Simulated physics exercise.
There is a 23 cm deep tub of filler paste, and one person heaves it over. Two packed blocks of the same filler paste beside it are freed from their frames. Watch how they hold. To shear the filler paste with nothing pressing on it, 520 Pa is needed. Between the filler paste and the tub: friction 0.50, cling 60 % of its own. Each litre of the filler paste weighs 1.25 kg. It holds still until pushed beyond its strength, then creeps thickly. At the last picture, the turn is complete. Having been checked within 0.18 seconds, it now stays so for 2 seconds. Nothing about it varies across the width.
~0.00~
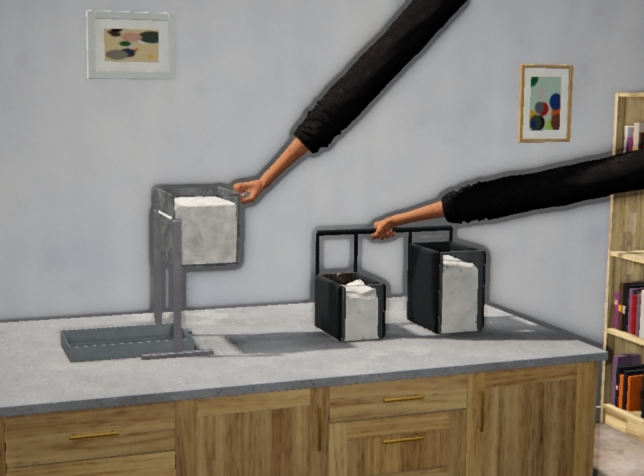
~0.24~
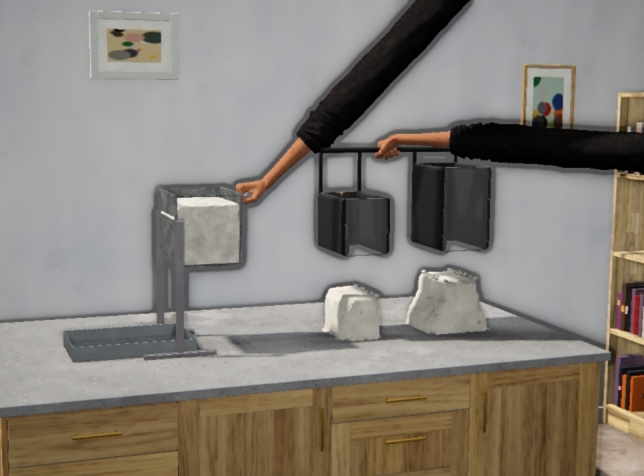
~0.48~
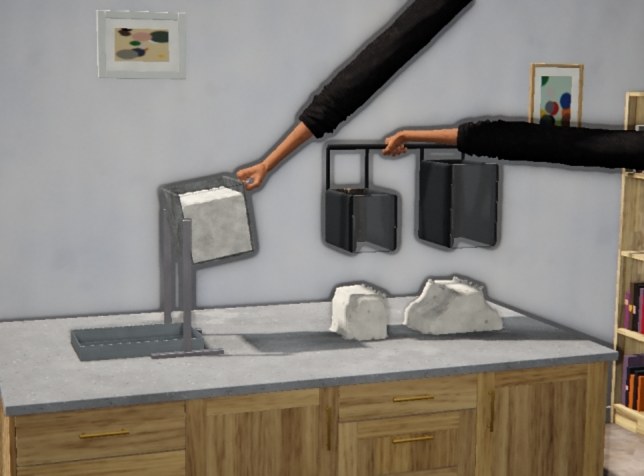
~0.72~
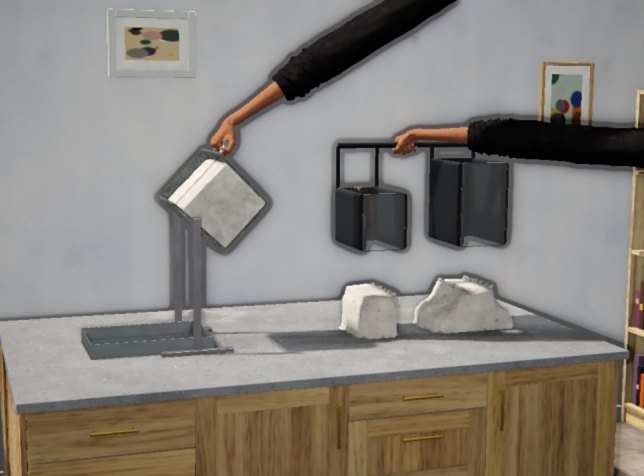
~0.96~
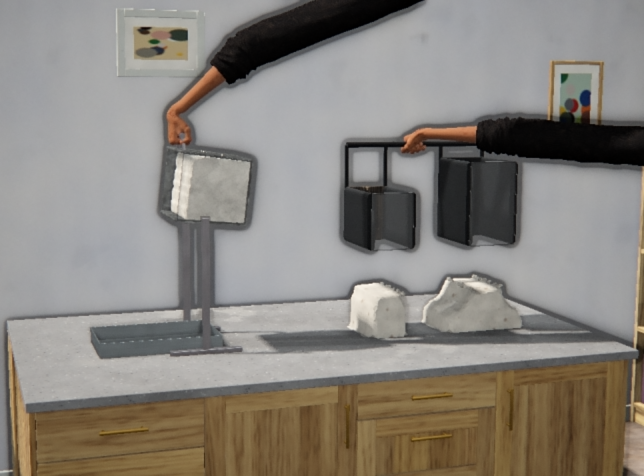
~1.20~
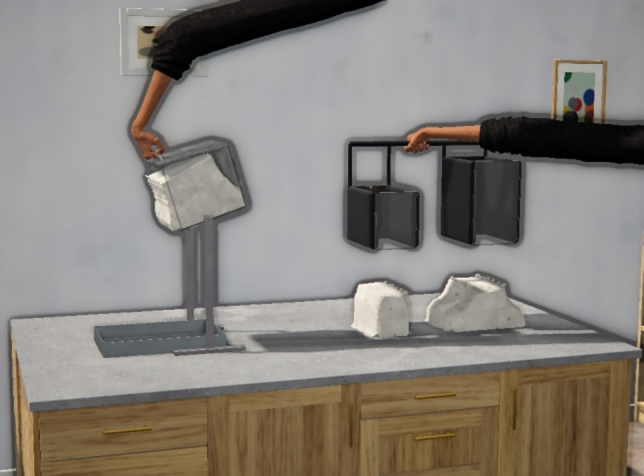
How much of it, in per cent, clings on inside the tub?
I would say close to 0 percent.
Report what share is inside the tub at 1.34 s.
Near 60 %.
After 1.34 s, the tub is at 107 degrees and holds 59 %.
After 1.51 s, the tub is at 107 degrees and holds 30 %.
After 1.68 s, the tub is at 107 degrees and holds 17 %.
After 1.85 s, the tub is at 107 degrees and holds 0 %.
After 3.20 s, at the end, the tub is at 107 degrees and holds 0 %.
